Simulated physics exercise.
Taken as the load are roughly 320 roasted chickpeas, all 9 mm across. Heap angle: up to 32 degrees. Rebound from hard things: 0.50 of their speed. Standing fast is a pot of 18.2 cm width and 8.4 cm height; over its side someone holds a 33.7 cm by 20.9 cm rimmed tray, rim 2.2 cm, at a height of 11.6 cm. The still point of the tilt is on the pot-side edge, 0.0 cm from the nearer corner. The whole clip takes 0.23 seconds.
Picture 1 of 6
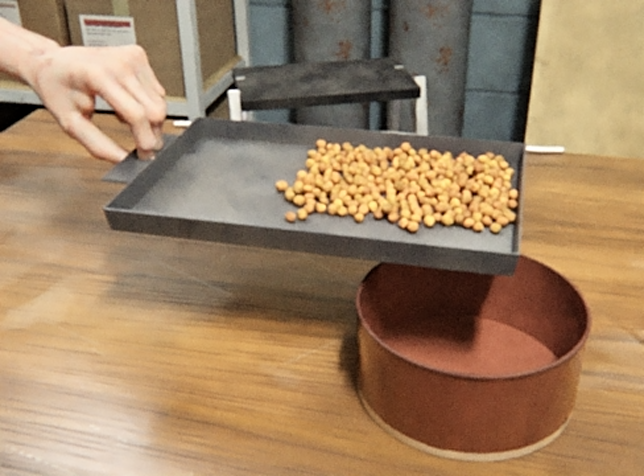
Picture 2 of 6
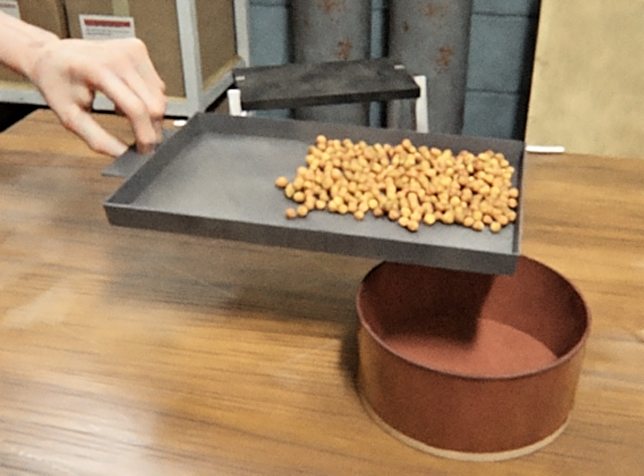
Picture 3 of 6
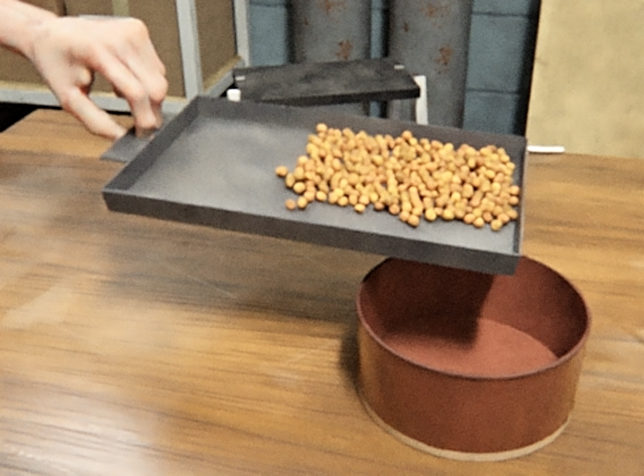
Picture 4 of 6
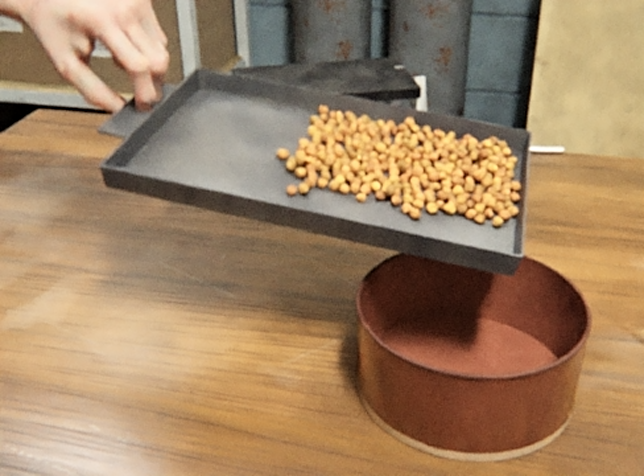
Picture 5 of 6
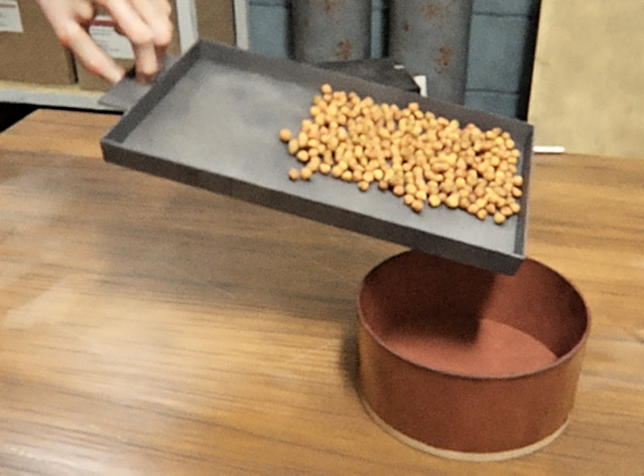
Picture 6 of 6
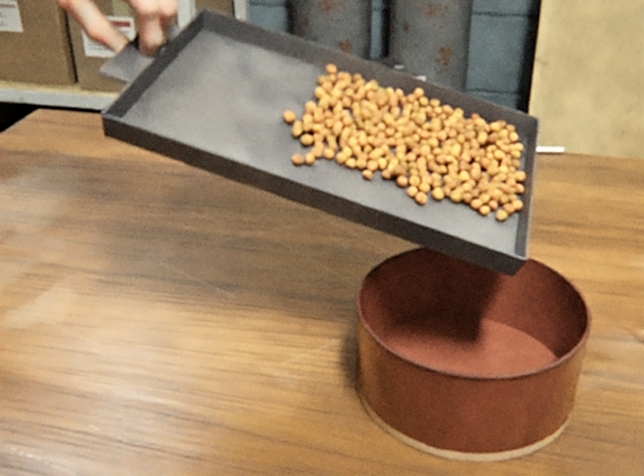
At the start, a hand at the left holds a dark rimmed tray nearly level above a wooden table, with roasted chickpeas heaped toward its right side, over a reddish-brown pot. The hand then steadily raises the left end, slanting the tray down toward the pot while the chickpeas stay bunched together on it.
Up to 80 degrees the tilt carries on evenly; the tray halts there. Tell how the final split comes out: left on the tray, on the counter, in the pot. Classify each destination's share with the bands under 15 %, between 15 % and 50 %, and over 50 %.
Left on the tray: Between 15 % and 50 %; counter: Between 15 % and 50 %; pot: Between 15 % and 50 %.
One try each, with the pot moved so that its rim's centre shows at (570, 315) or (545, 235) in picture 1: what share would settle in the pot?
First try around 60 %, second around 5 %.
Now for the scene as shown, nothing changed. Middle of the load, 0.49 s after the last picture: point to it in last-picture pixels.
Near pixel (536, 154).
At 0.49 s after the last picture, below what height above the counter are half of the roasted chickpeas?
Height: Around 20 cm.
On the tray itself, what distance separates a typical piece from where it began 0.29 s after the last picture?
Some 5 cm.
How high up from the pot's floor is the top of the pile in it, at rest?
Top level: Approx. 2.5 cm.
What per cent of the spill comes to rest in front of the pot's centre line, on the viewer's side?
Near 50 in a hundred.
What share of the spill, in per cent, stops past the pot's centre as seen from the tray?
Some 100 per cent of the spill lies beyond the centre.
Then, 0.29 s after the last picture, tilt 48 degrees; the tray holds 100 %, the pot 0 %.
Then, 0.49 s after the last picture, tilt 70 degrees; the tray holds 95 %, the pot 0 %.
Then, 0.80 s after the last picture, tilt 80 degrees; the tray holds 75 %, the pot 10 %.
In the end, tray 35 %, counter 25 %, pot 40 %.
